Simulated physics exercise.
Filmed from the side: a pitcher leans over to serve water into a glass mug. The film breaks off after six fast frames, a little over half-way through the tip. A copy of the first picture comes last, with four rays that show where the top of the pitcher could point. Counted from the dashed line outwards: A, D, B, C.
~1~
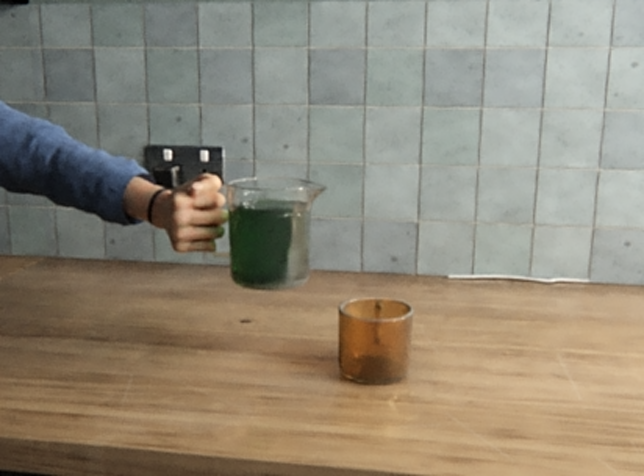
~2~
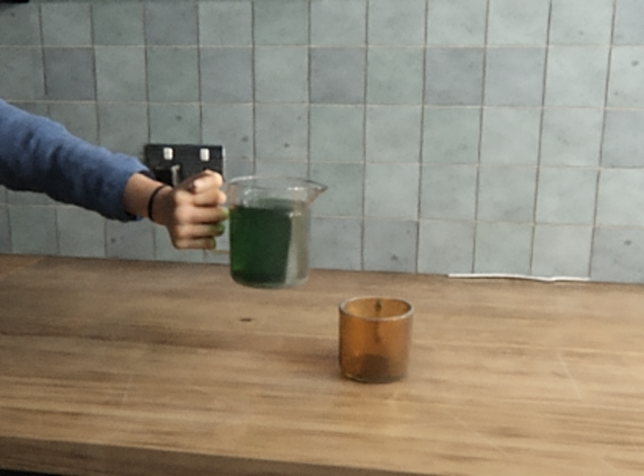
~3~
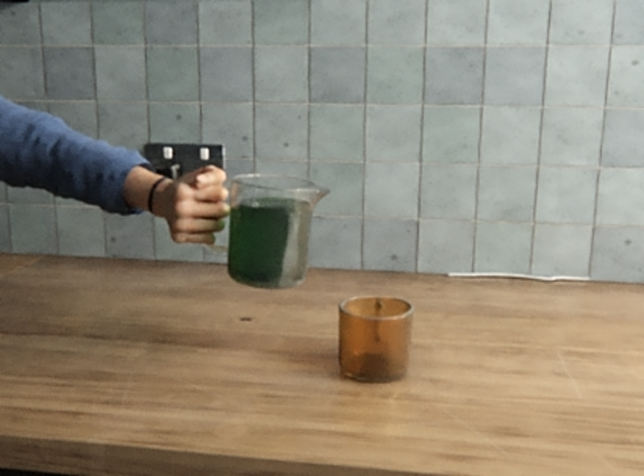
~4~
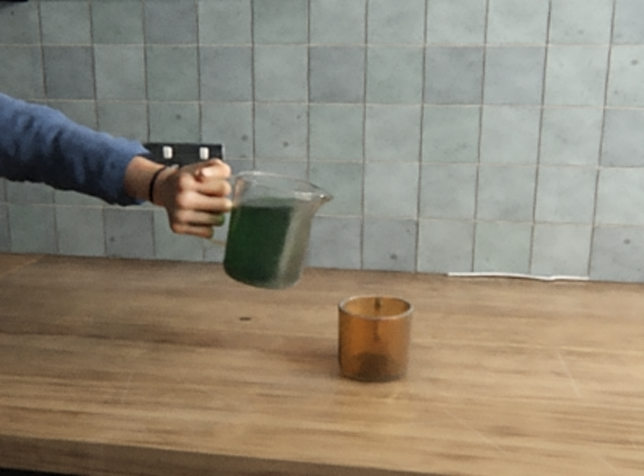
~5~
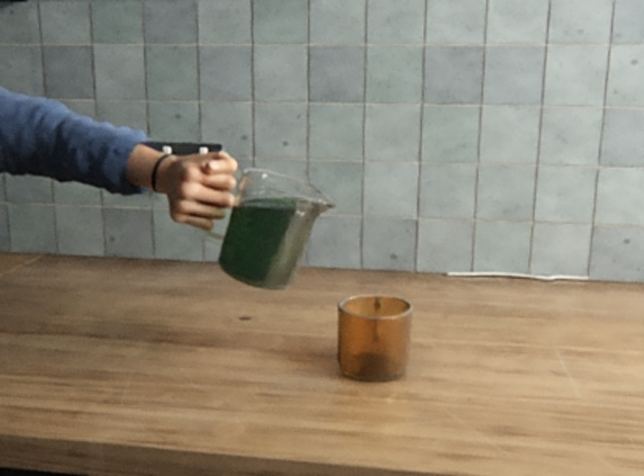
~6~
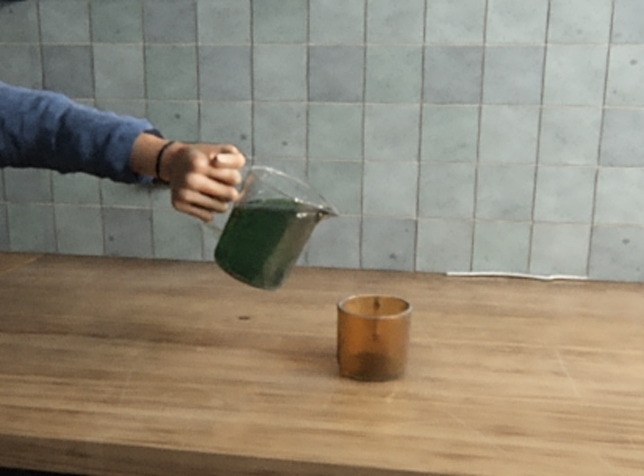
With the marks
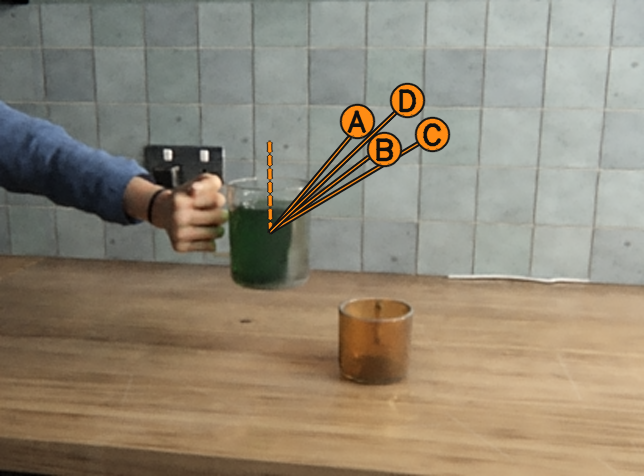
Above a wooden counter, a hand gradually tilts a pitcher of green liquid rightward.
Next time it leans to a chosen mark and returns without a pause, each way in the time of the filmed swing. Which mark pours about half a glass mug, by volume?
The answer is tilt C.
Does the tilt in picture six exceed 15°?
Yes, it does.
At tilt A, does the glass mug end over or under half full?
Under half.
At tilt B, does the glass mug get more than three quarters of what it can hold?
No, less.
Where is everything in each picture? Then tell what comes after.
The first frame shows upright, lip at (325, 188); rim of the glass mug round (376, 308); nothing has left yet.
The second frame shows upright, lip at (326, 188); nothing has left yet.
The third frame shows tipped about 5°, lip at (329, 191); nothing has left yet.
The fourth frame shows tipped about 11°, lip at (332, 197); nothing has left yet.
The fifth frame shows tipped about 18°, lip at (336, 205); nothing has left yet.
The sixth frame shows tipped about 26°, lip at (338, 214); nothing has left yet.
In orange, A at (349, 137); B at (368, 157); C at (418, 143); D at (395, 112).
For tilt A, the glass mug ends with about 15 % of what it can hold.
For tilt B, the glass mug ends with about 36 % of what it can hold.
For tilt C, the glass mug ends with about 51 % of what it can hold.
For tilt D, the glass mug ends with about 25 % of what it can hold.
